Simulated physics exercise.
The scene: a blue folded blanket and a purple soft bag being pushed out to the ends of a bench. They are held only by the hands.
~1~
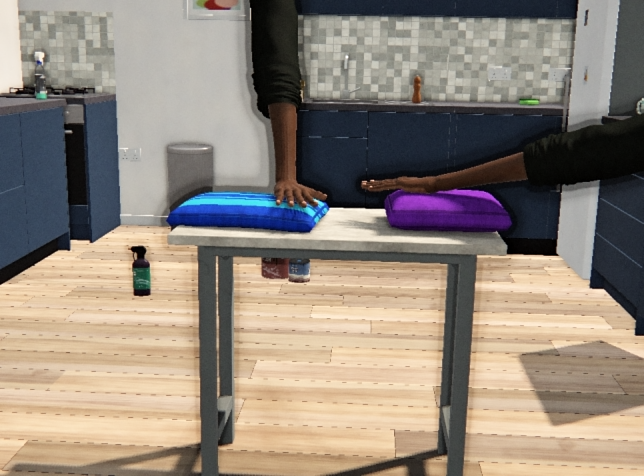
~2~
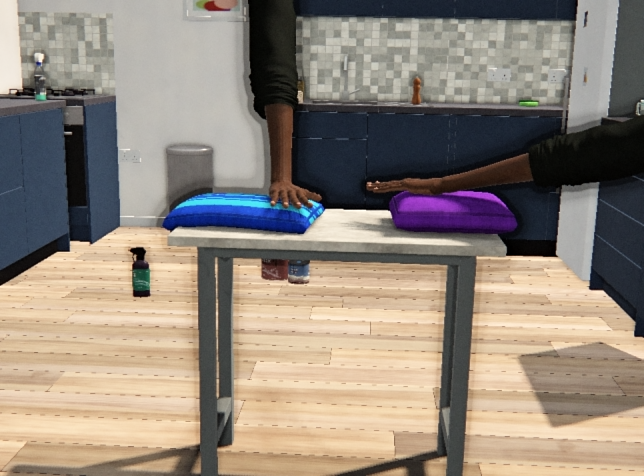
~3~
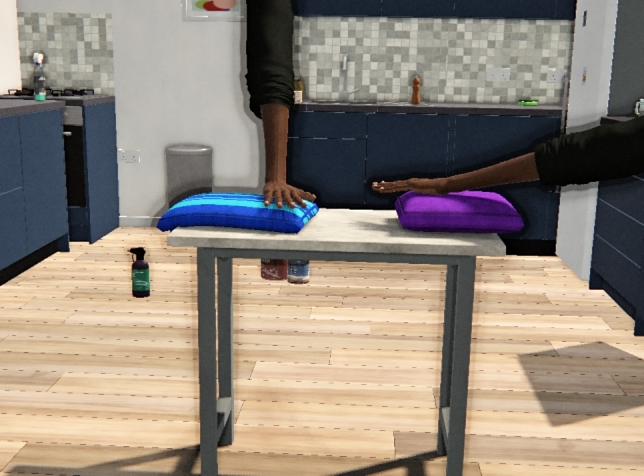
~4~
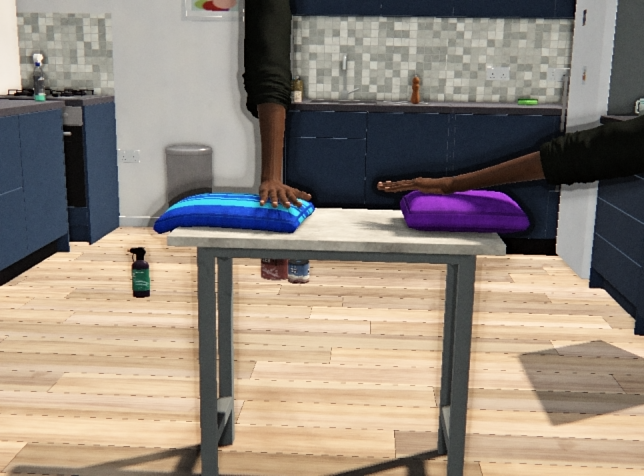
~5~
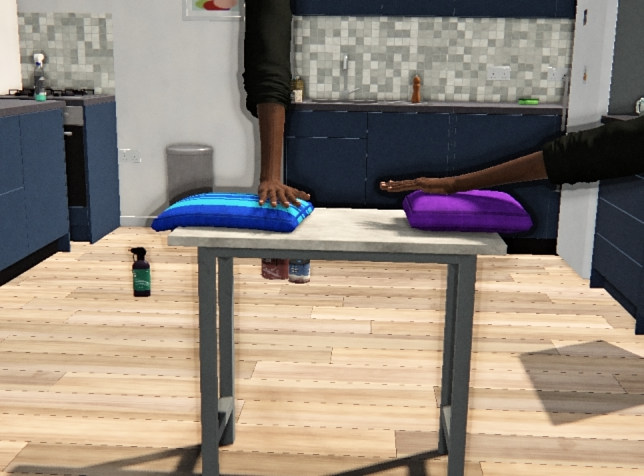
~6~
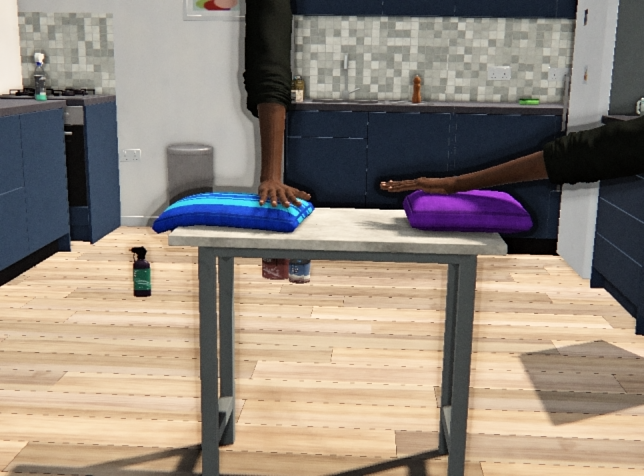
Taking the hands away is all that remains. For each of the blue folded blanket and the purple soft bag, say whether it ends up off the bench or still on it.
As I see it, the blue folded blanket keeps its perch; the purple soft bag keeps its perch.
Then, 0.24 s after the last picture, folded blanket lying still; soft bag lying still.
At rest, folded blanket lying still; soft bag lying still. The blue folded blanket remains on top and the purple soft bag holds its place.
